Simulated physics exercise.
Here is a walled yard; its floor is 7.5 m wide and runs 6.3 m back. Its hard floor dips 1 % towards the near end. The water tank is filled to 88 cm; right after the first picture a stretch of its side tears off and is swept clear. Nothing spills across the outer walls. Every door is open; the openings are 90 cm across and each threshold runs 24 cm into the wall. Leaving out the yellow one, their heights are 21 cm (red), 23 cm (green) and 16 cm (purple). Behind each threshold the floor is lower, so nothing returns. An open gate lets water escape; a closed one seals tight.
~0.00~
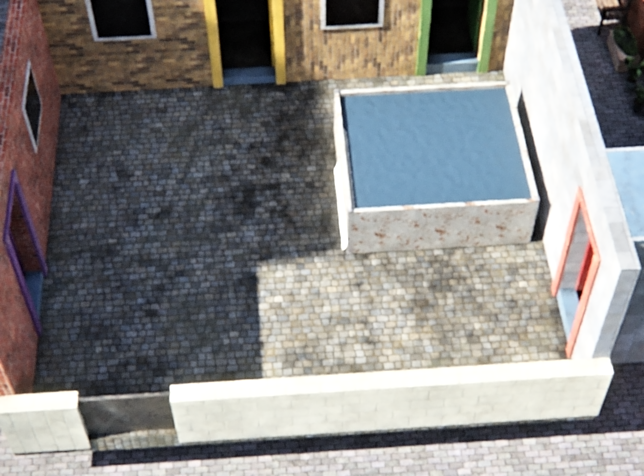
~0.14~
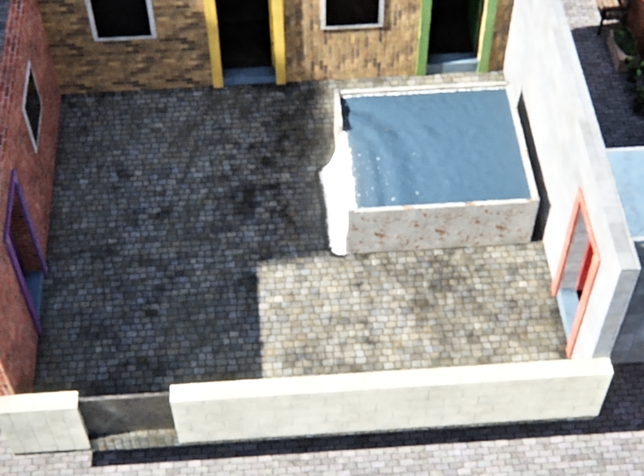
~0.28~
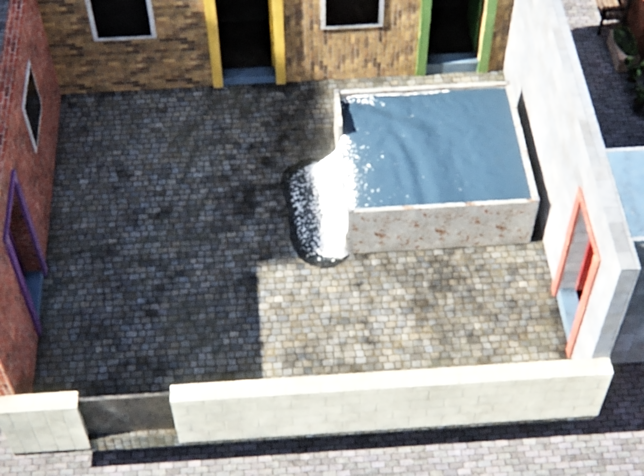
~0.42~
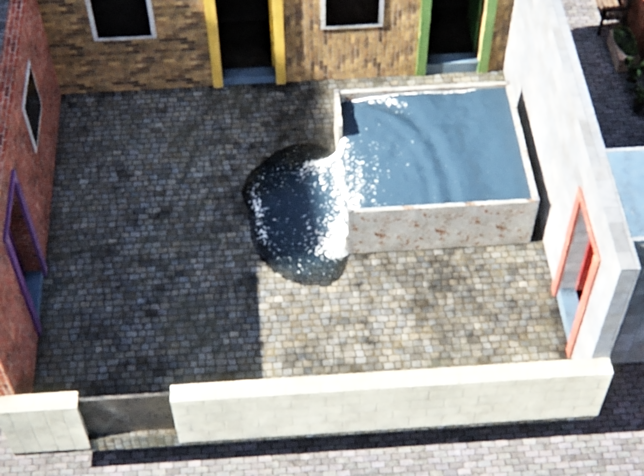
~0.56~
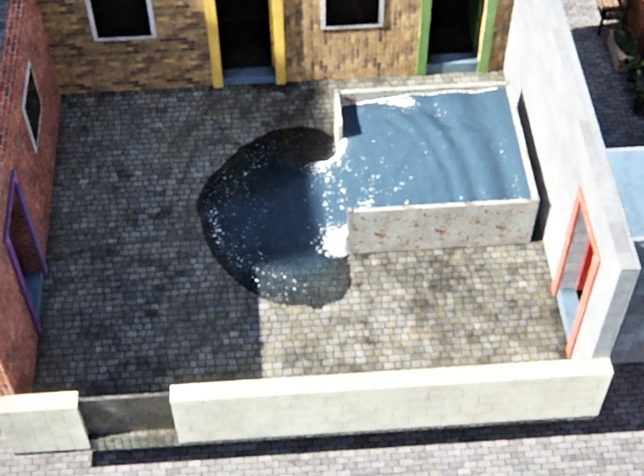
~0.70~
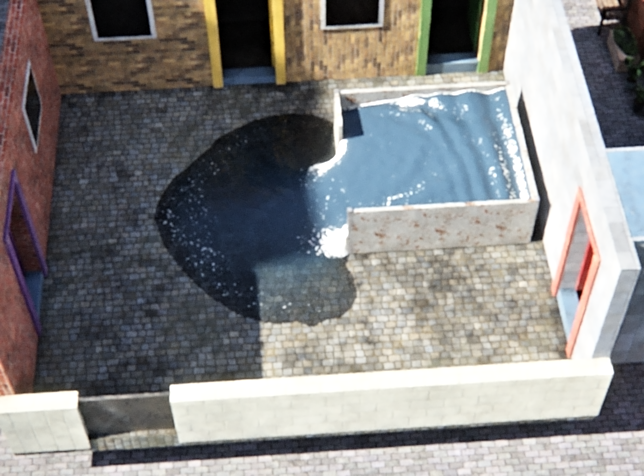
A walled yard paved in grey stone is seen from high above by a still camera, with a brick wall and yellow and green doorways at the back, a purple doorway on the left and a red one on the right. A pale-sided tank of blue water stands at the back right. Its left side breaks open, and white, foaming water pours out, spreading leftward and forward in a widening dark pool while ripples cross the tank.
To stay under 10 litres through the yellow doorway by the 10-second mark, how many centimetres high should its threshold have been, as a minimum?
At least 6.5 cm or so.
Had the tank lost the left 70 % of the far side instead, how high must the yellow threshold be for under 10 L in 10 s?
Then roughly 20 cm.
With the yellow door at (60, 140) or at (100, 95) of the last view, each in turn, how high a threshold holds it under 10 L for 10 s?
About 27 and 30 cm.
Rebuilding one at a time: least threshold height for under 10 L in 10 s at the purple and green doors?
About 32 cm at purple and 12.0 cm at green.
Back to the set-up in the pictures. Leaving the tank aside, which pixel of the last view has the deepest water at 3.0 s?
Around (36, 370).
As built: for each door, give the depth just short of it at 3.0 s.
Depths in cm: Red 0, green 0, yellow 1, purple 33.
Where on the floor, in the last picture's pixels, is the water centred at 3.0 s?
Near (263, 226).
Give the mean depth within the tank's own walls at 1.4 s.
About 59 cm.
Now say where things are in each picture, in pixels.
The first frame shows the water tank at (432, 147) is whole and still, 88 cm deep; the yellow door at (246, 39) is dry.
In the second frame, the front is at (321, 185), 0.4 m from the gap at (346, 192); 0.4 m2 of floor is wet, 89 cm left at the back.
In the third frame, the front is at (287, 190), 0.9 m from the gap at (346, 195); 1.4 m2 of floor is wet, 88 cm left at the back.
In the fourth frame, the front is at (249, 198), 1.5 m from the gap at (346, 197); 3.1 m2 of floor is wet, 88 cm left at the back.
In the fifth frame, water pours out at (346, 197) and has run 2.2 m, to (203, 210); about 8 cm deep outside, 87 cm at the back.
In the sixth frame, the front is at (163, 228), 2.8 m from the gap at (346, 197); 8.2 m2 of floor is wet, 81 cm left at the back; 0.9 m in a straight line remain to the yellow door at (246, 39).
After 1.4 s water covers 50 % of the floor, deepest (47 cm) near (332, 221); 4 cm at the yellow door, 0 litres in over its 15 cm threshold.
After 3.0 s water covers 60 % of the floor, deepest (52 cm) near (36, 370); 1 cm at the yellow door, 0 litres in over its 15 cm threshold.
After 10.0 s water covers 100 % of the floor, deepest (23 cm) near (508, 116); 7 cm at the yellow door, 0 litres in over its 15 cm threshold.
At the yellow door as built, the water arrived by 1.3 s and peaked near 11 cm at 7.2 s.
Run again over the same 10 s with other heights there, 20 litres in over 5 cm, 3 litres over 8 cm. The limit of 10 litres is kept from about 6.5 cm up.
